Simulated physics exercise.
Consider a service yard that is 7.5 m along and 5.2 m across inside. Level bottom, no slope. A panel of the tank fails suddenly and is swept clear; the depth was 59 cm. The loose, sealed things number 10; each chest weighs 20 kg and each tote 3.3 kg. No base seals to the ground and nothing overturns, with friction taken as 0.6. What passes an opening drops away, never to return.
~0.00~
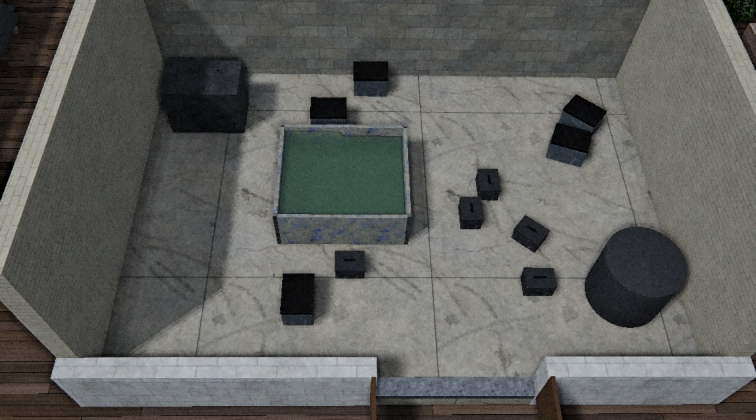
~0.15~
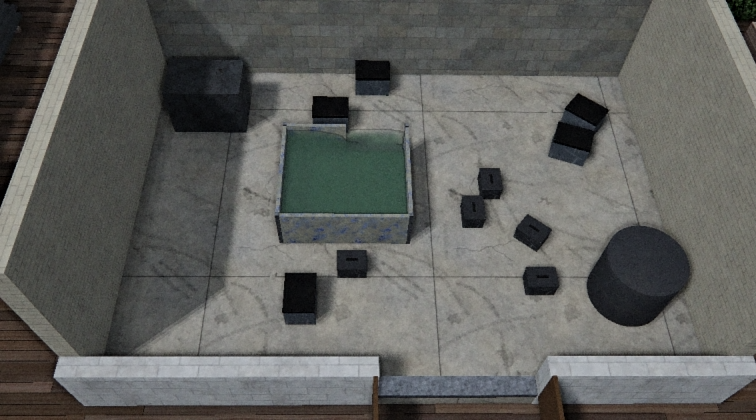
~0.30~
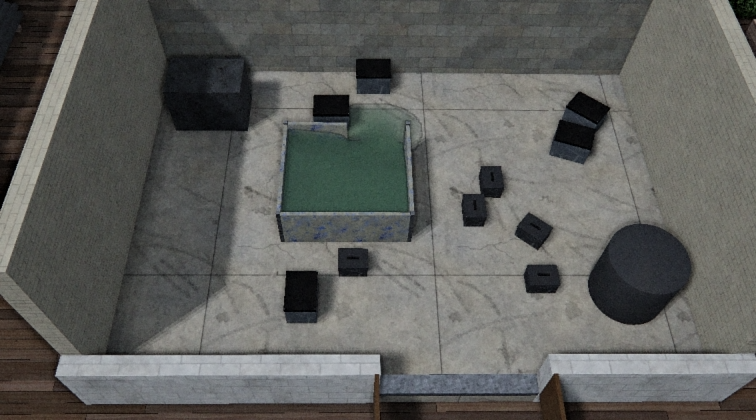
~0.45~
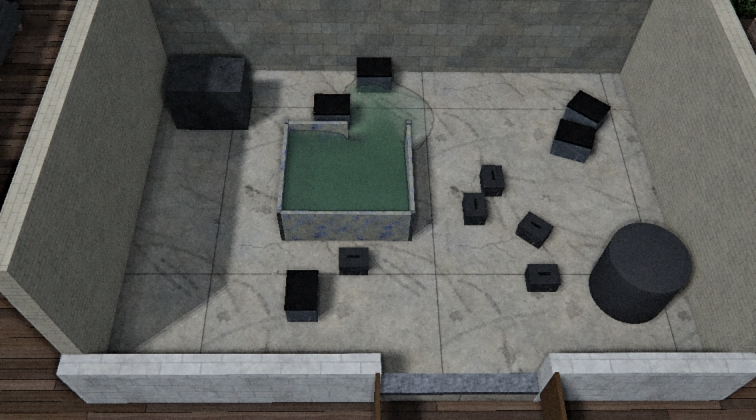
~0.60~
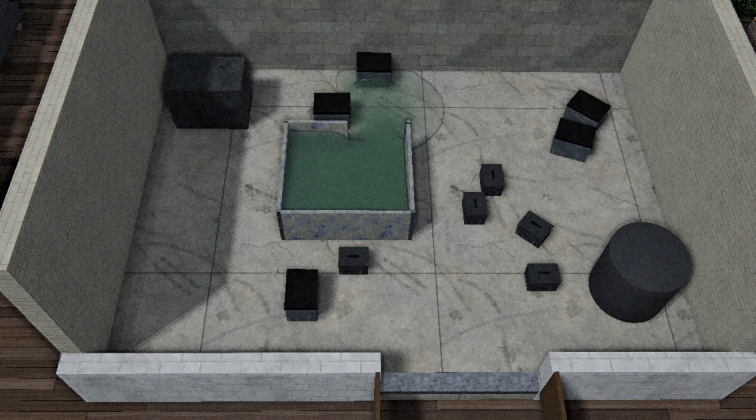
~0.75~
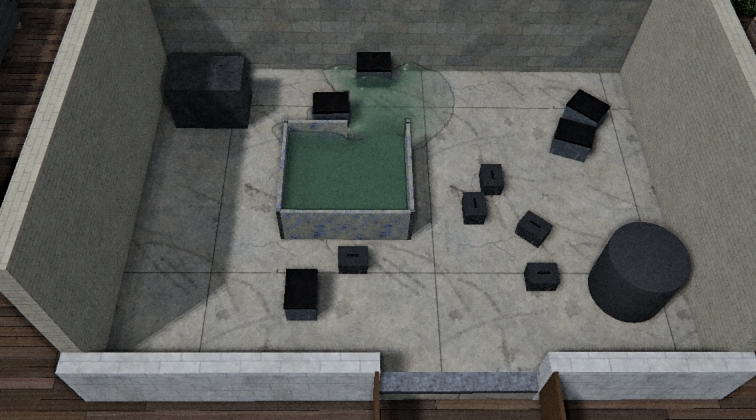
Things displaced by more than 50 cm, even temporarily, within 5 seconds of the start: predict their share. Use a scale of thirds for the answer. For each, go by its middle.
On that scale: Less than a third.
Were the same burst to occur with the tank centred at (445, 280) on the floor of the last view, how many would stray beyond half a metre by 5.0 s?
In that case the number is 5.
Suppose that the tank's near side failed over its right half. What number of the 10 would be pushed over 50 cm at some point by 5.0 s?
Then 1 of them would.
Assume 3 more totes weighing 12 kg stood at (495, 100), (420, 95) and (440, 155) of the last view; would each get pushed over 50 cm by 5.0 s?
First goes beyond, second goes beyond, third stays inside.
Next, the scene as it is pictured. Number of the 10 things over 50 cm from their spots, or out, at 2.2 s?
0.
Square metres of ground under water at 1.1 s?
Around 7.0 m2 of it.
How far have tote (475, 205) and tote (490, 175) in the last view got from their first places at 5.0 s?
First: 0 cm. Second: 0 cm.
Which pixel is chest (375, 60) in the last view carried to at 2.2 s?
Estimated pixel: Around (347, 55).
After 1.1 s 0 of 10 are over 50 cm from their spots; 0 afloat.
After 2.2 s 0 of 10 are over 50 cm from their spots; 1 afloat.
After 3.5 s 1 of 10 are over 50 cm from their spots; 1 afloat.
After 5.0 s 2 of 10 are over 50 cm from their spots, and 2 have been at some point; 0 afloat.
